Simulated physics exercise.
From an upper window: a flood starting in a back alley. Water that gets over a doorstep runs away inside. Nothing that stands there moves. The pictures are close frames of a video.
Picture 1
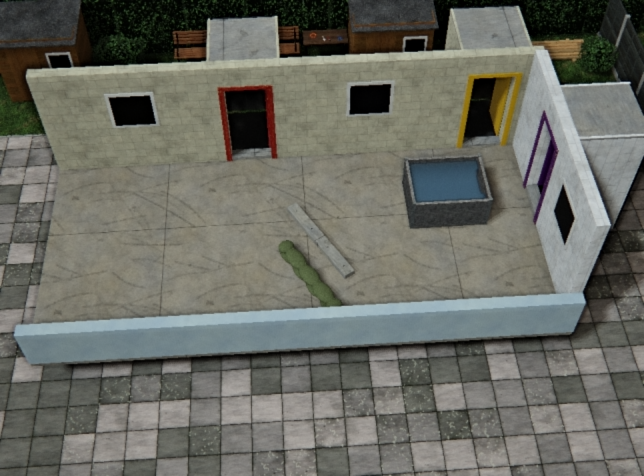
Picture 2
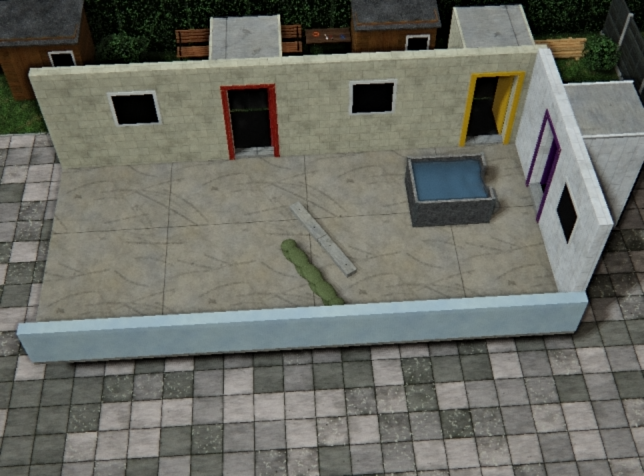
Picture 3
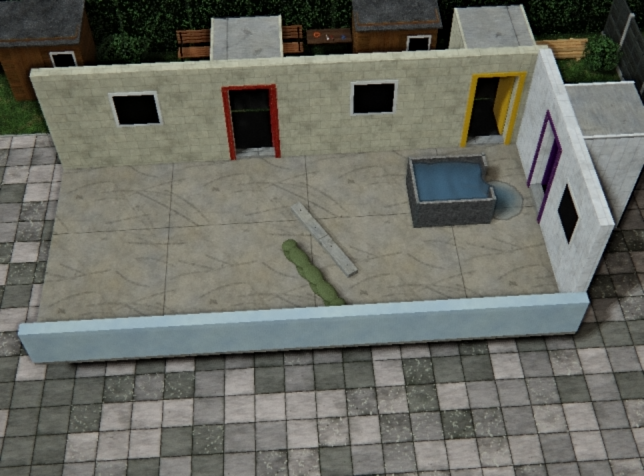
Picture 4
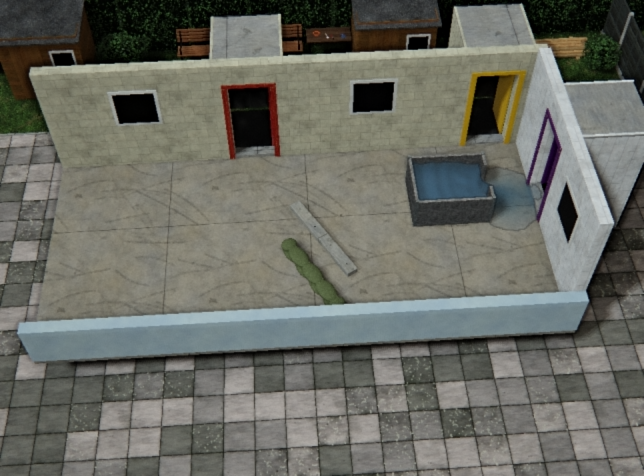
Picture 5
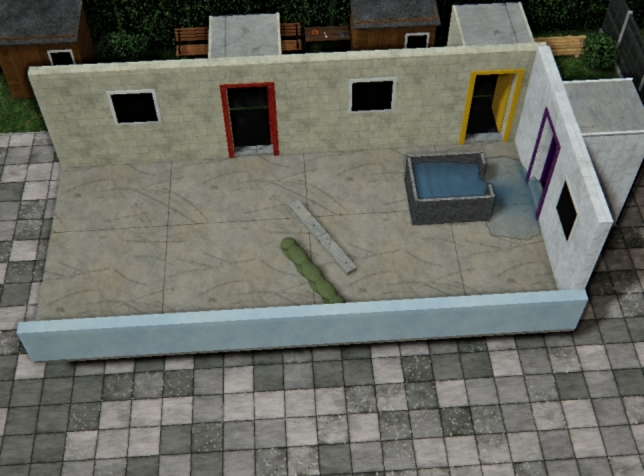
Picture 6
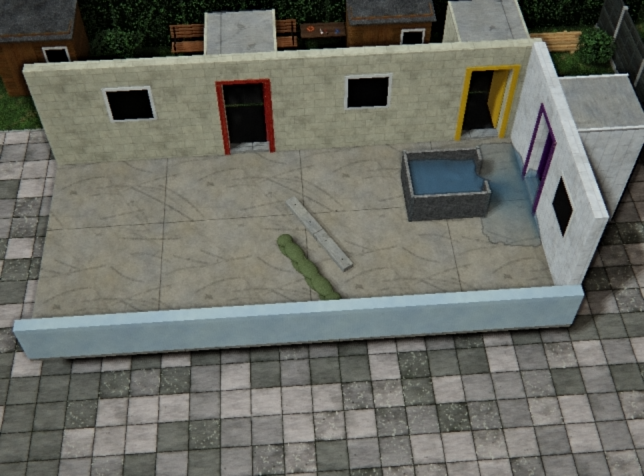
Water pours from the right side of the stone tank and spreads across the paved floor.
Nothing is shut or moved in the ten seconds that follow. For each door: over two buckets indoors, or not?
One by one: The yellow door lets in a lot; the purple door lets in a lot; the red door admits no more than that.
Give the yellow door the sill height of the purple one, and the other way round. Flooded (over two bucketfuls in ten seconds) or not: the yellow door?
Yellow lets less in.
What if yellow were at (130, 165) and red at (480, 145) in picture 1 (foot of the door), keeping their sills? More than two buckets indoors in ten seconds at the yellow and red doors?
One by one: Yellow stays under; red floods.
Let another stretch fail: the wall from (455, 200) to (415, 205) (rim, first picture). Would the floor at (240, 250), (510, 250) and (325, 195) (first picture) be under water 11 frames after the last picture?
In that order: No water, free of water, dry.
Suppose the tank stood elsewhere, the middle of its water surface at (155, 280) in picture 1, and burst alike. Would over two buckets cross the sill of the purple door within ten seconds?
One by one: Purple door stays under.
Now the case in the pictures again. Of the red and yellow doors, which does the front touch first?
The yellow door.
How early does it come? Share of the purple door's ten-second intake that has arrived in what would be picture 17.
Roughly 80 per cent.
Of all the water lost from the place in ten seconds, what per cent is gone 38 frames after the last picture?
Close to 95 %.
A moment on, water covers 10 % of the floor; the yellow door under two buckets in, the purple door far over two buckets in, the red door not reached.
Next, water covers 15 % of the floor; the yellow door over two buckets in, the purple door far over two buckets in, the red door not reached.
Then, water covers 25 % of the floor; the yellow door over two buckets in, the purple door far over two buckets in, the red door not reached.
Later, water covers 40 % of the floor; the yellow door far over two buckets in, the purple door far over two buckets in, the red door wet at the sill, nothing in.
In the end, water covers 55 % of the floor; the yellow door far over two buckets in, the purple door far over two buckets in, the red door wet at the sill, nothing in.
